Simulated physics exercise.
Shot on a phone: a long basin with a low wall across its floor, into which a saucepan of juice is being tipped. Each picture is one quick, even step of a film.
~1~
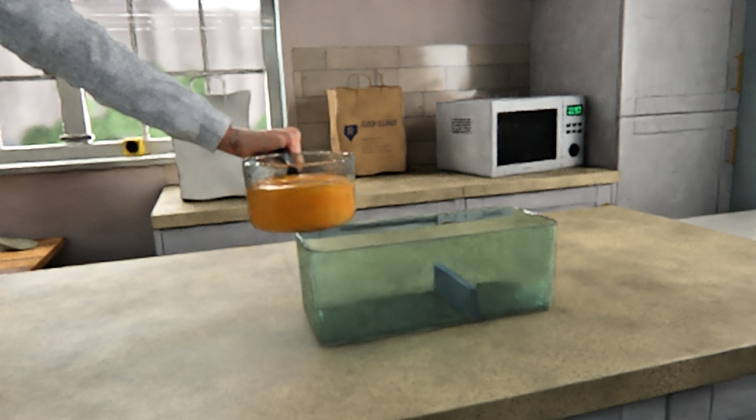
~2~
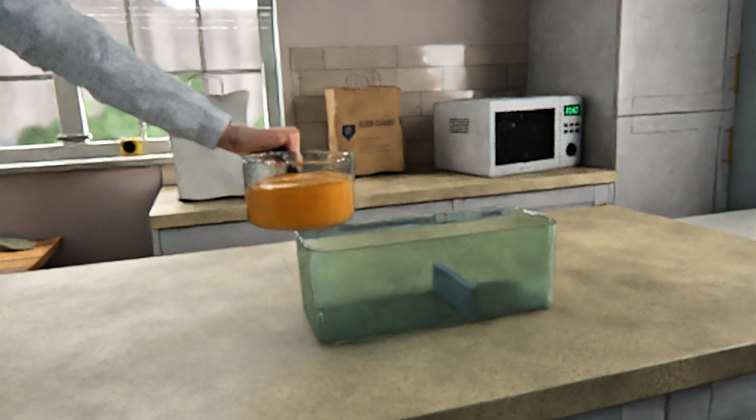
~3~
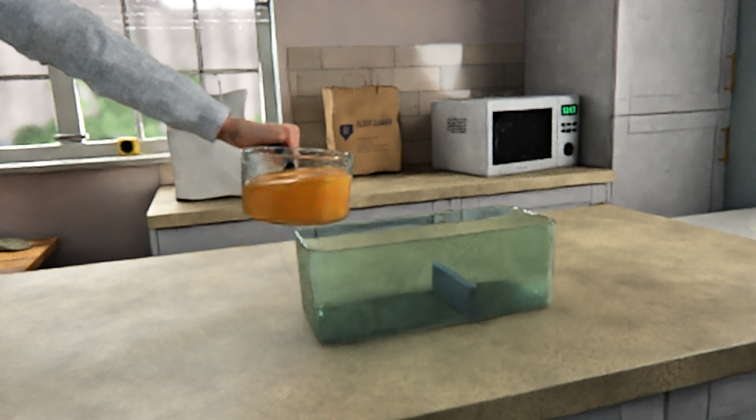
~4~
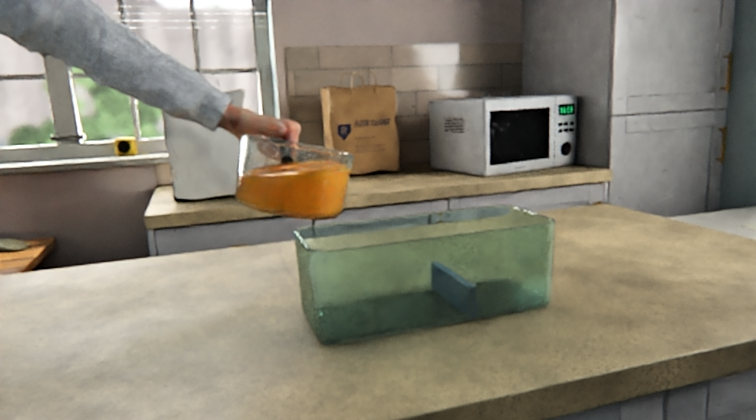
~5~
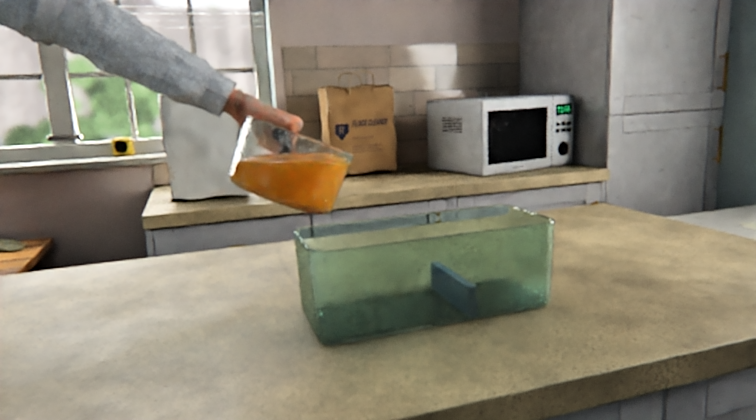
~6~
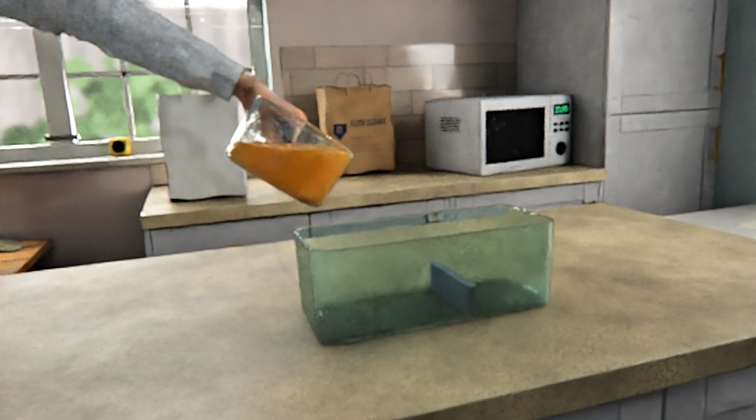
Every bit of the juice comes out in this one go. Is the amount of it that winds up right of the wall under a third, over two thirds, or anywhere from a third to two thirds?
The right of the wall is going to lack a full third.
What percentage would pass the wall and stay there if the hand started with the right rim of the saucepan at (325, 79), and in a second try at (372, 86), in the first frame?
It comes out at around 15 percent and then around 60 percent.
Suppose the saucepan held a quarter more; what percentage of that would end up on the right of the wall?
Estimate: Close to 25 per cent.
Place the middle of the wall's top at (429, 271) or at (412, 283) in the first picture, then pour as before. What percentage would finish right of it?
About 60 per cent, then about 80 per cent.
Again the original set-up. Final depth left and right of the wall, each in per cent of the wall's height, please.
Once still, it is 50 % on the left and 20 % on the right.
A moment on, the saucepan is tipped on its side and 47 per cent is still to pour, 5 is left of the wall and 0 right of it.
Next, the saucepan is tipped right over and 6 per cent is still to pour, 62 is left of the wall and 17 right of it.
Then the saucepan is tipped right over and 1 per cent is still to pour, 73 is left of the wall and 15 right of it.
Later the saucepan is tipped right over and 0 per cent is still to pour, 79 is left of the wall and 17 right of it.
Finally, 79 per cent lies left of the wall, 18 right of it and 4 outside.
